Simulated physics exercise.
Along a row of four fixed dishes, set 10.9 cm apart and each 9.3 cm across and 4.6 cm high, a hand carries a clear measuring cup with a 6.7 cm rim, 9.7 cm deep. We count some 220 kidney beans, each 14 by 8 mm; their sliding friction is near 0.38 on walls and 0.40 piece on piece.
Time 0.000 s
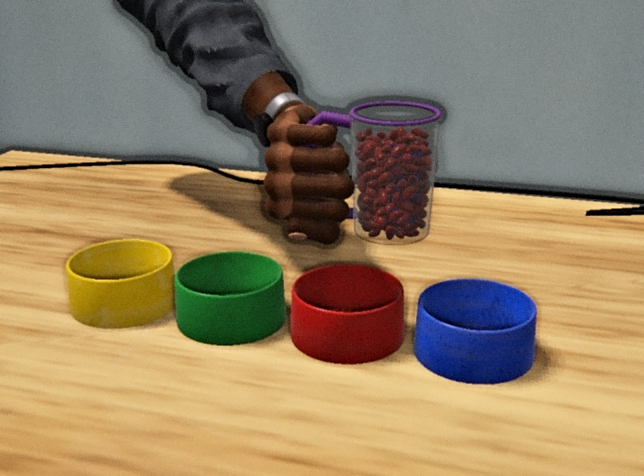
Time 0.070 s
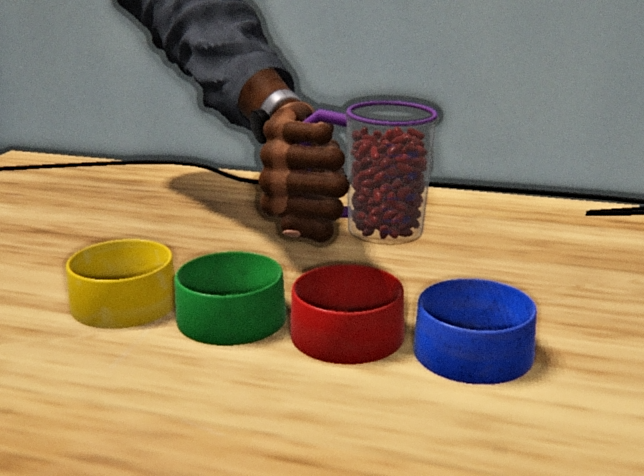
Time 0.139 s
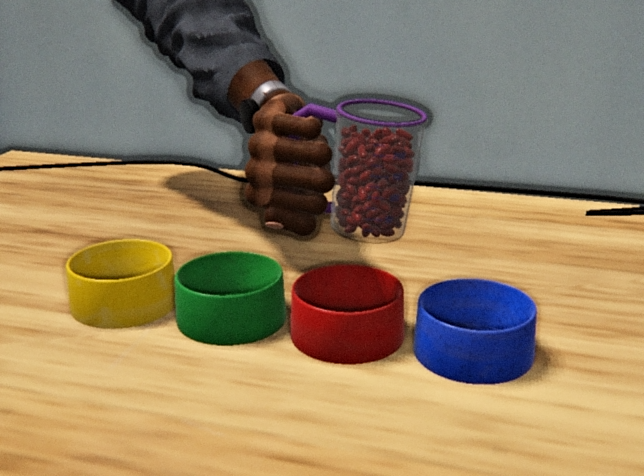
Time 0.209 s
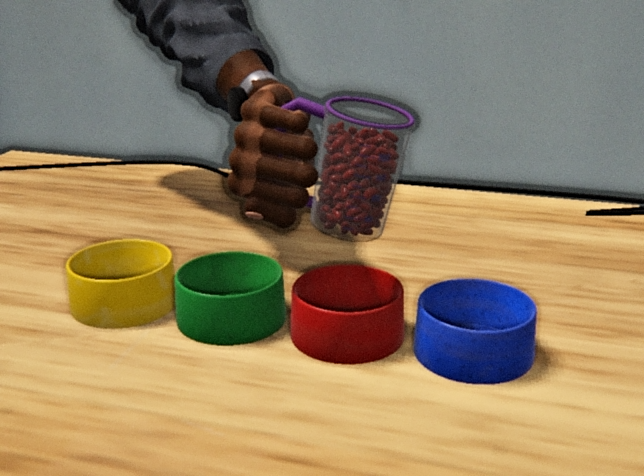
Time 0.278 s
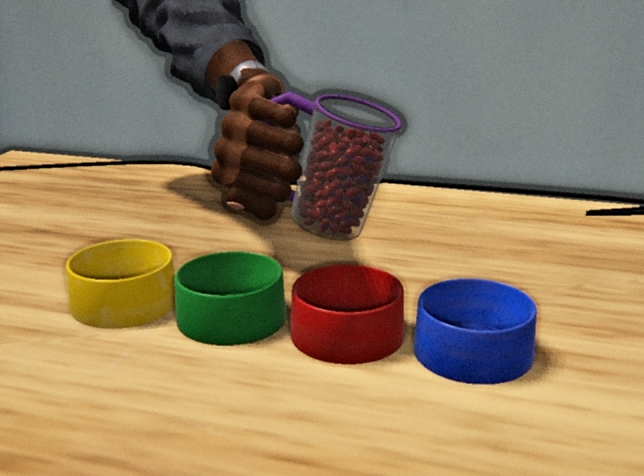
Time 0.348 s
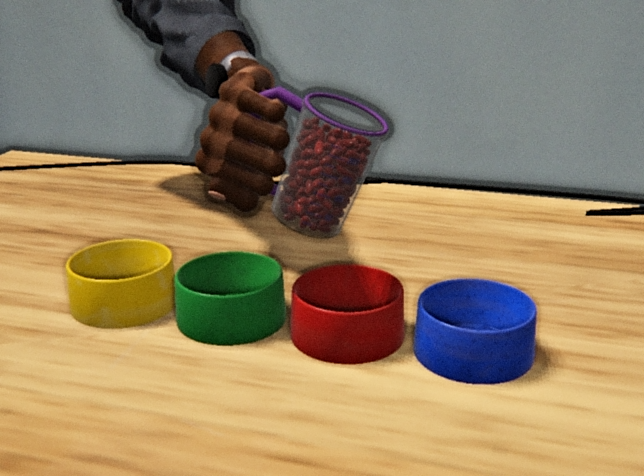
The clip opens on a hand holding a clear measuring cup with a purple rim, full of red beans, upright above a wooden table with yellow, green, red and blue dishes. The hand carries the cup a short way left, slowly at first, while tilting it gradually to the right.
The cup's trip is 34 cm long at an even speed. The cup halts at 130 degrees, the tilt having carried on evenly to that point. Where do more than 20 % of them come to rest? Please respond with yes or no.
Red no, blue no, green no, yellow yes, counter no.
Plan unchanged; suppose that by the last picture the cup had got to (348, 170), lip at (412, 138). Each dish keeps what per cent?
Per cent kept: Red 0, blue 0, green 90, yellow 0.
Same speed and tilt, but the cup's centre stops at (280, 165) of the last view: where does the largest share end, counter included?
The biggest share ends at red.
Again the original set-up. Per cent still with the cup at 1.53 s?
Roughly 90 %.
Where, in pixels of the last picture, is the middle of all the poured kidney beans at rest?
Look around (118, 281) in the last picture.
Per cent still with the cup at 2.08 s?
I'd say close to 0 per cent.
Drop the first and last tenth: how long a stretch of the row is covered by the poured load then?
I'd put it near 6 cm.
After 1.06 s, tilt 72 degrees; cup holds 100 %.
Then, at 1.53 s, tilt 106 degrees; cup holds 90 %, yellow 5 %.
After 2.08 s, tilt 130 degrees; cup holds 0 %, yellow 95 %.
In the end, at 2.6 s, red 0 %, blue 0 %, green 0 %, yellow 95 %, counter 5 %.
